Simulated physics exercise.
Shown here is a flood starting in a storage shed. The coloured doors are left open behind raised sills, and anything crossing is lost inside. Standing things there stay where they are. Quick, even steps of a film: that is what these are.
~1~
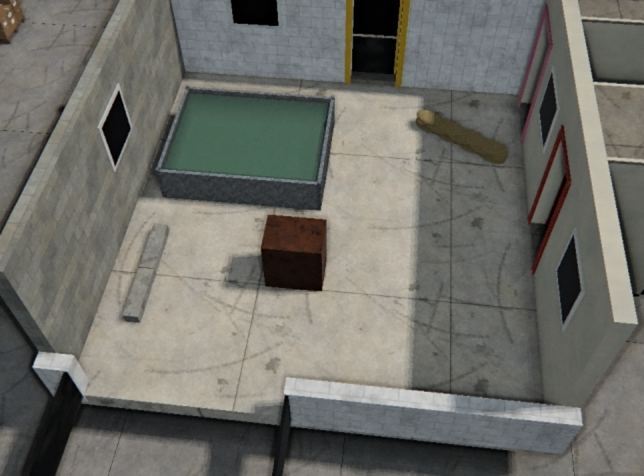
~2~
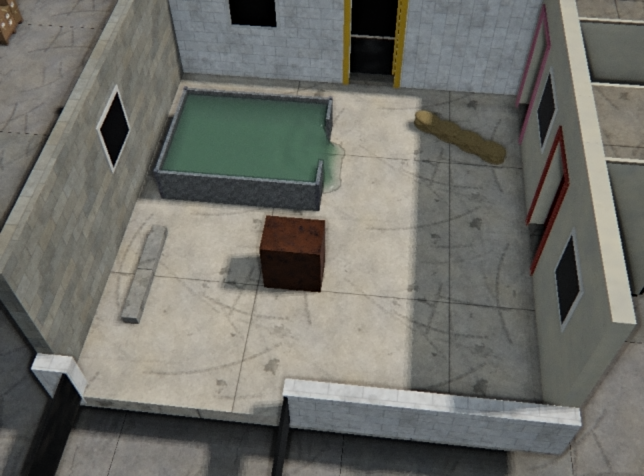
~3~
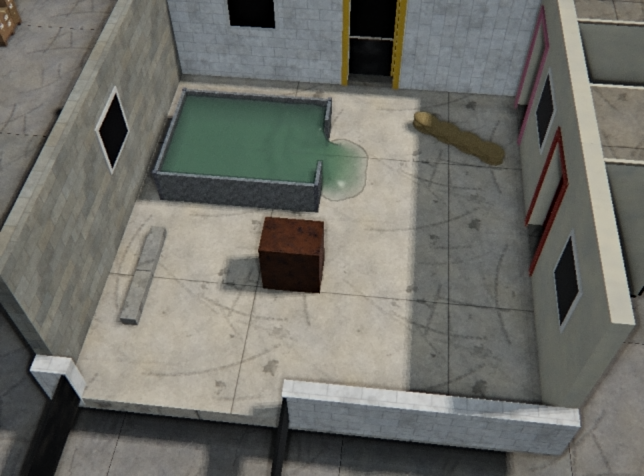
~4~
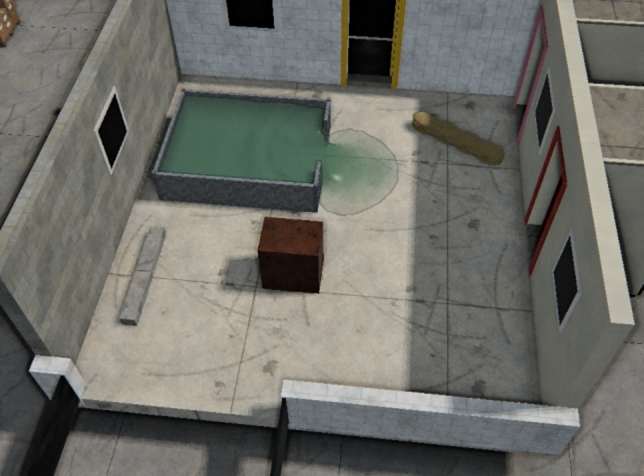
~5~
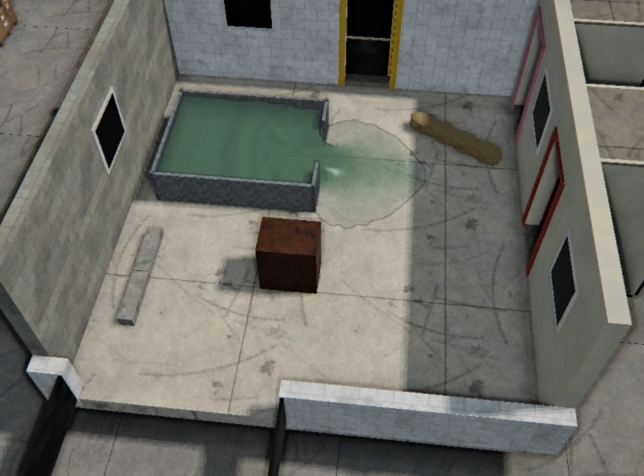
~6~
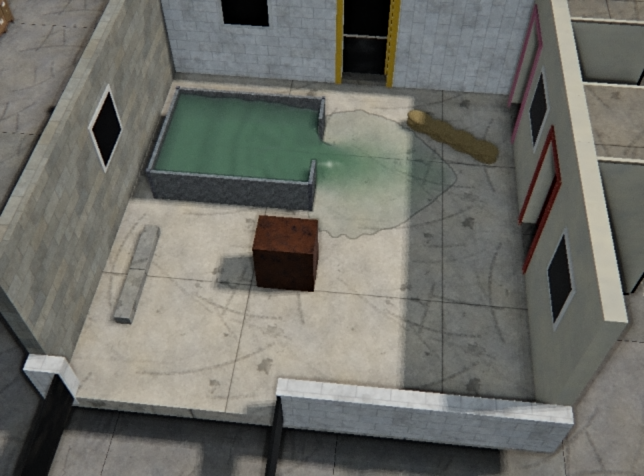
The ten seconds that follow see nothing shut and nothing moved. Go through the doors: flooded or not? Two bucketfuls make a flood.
At the end, pink door: Does not exceed it; yellow door: Does not exceed it; red door: Exceeds it.
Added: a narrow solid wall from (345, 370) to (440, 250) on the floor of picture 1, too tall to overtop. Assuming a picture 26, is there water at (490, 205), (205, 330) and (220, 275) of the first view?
First soaked, then spared, then spared.
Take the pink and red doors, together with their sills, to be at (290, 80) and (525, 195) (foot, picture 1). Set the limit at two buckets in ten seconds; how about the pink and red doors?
I reckon the pink door admits less while the red door admits more.
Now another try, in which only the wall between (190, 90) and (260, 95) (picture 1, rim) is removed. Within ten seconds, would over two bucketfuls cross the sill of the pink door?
Result: Pink door goes past the limit.
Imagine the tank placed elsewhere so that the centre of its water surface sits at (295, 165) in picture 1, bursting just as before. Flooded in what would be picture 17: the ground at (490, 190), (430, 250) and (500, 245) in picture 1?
I'd call them watered, watered and watered, in the order asked.
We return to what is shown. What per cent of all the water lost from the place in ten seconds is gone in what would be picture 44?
Roughly 45 %.
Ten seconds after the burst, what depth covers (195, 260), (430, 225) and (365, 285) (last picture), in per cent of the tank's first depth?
Some 6, 10 and 6 in a hundred.
A moment on, water covers 20 % of the floor; the pink door not reached, the yellow door not reached, the red door not reached.
Next, water covers 30 % of the floor; the pink door wet at the sill, nothing in, the yellow door wet at the sill, nothing in, the red door under two buckets in.
Then, water covers 40 % of the floor; the pink door wet at the sill, nothing in, the yellow door wet at the sill, nothing in, the red door over two buckets in.
Later, water covers 65 % of the floor; the pink door under two buckets in, the yellow door wet at the sill, nothing in, the red door far over two buckets in.
In the end, water covers 95 % of the floor; the pink door under two buckets in, the yellow door under two buckets in, the red door far over two buckets in.
